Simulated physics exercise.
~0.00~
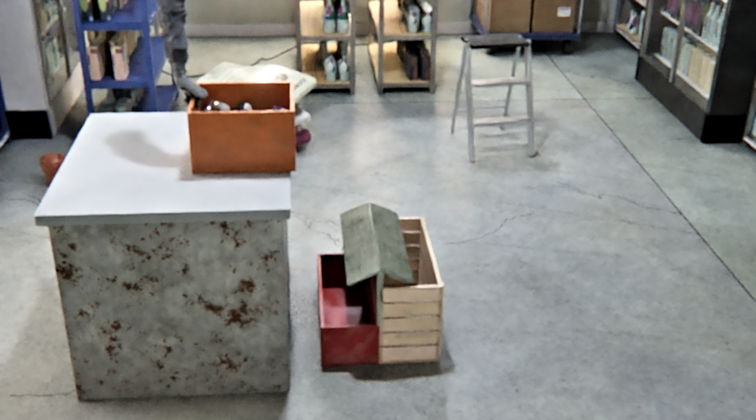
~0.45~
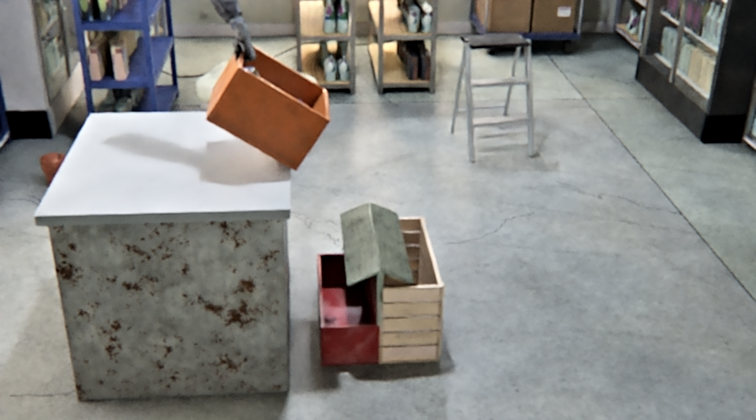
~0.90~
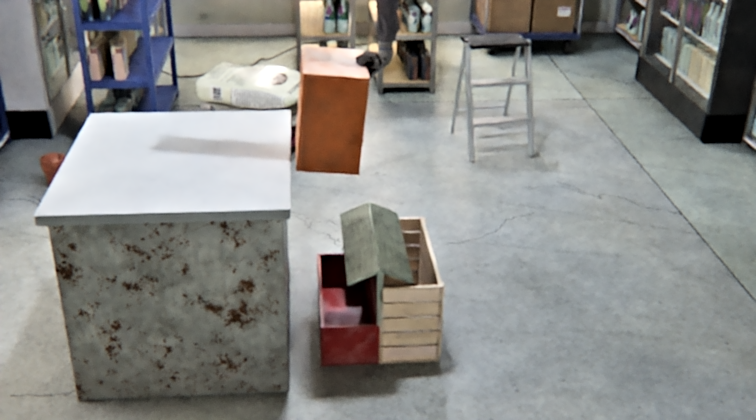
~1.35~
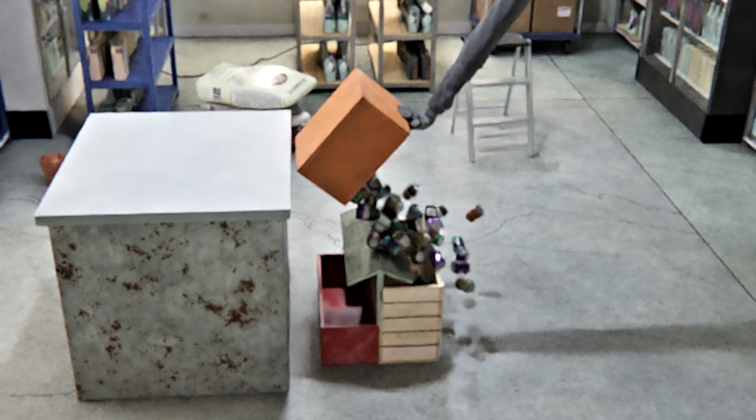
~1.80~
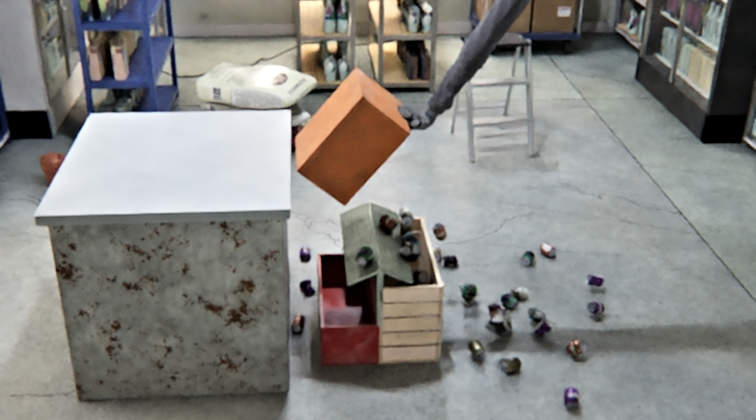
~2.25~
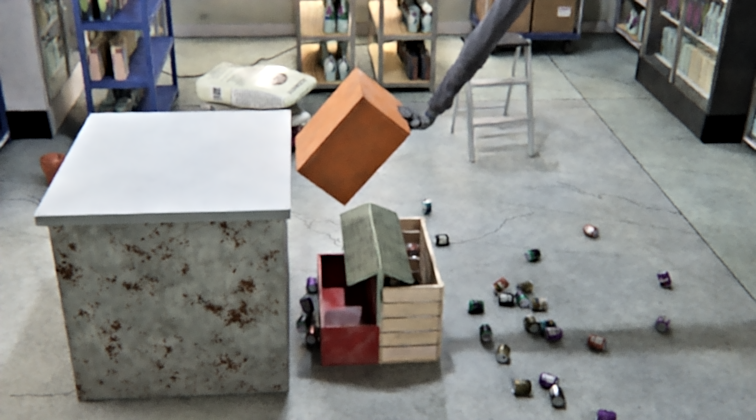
A gray-clad arm reaches in over a concrete floor lined with shelves, seen from a raised, still viewpoint. An orange crate sits on a white-topped, rust-speckled bench at left, with a red tub and pale wooden tote below, a greenish ridge between them, and a stepladder behind. The crate is lifted, swung right beyond the bench's edge and tipped over. Small dark cans pour onto the ridge and tote, bouncing and scattering mostly to the right. Finally the crate hangs tilted, with some cans in the tote, many strewn across the floor beyond and a few beside the tub.
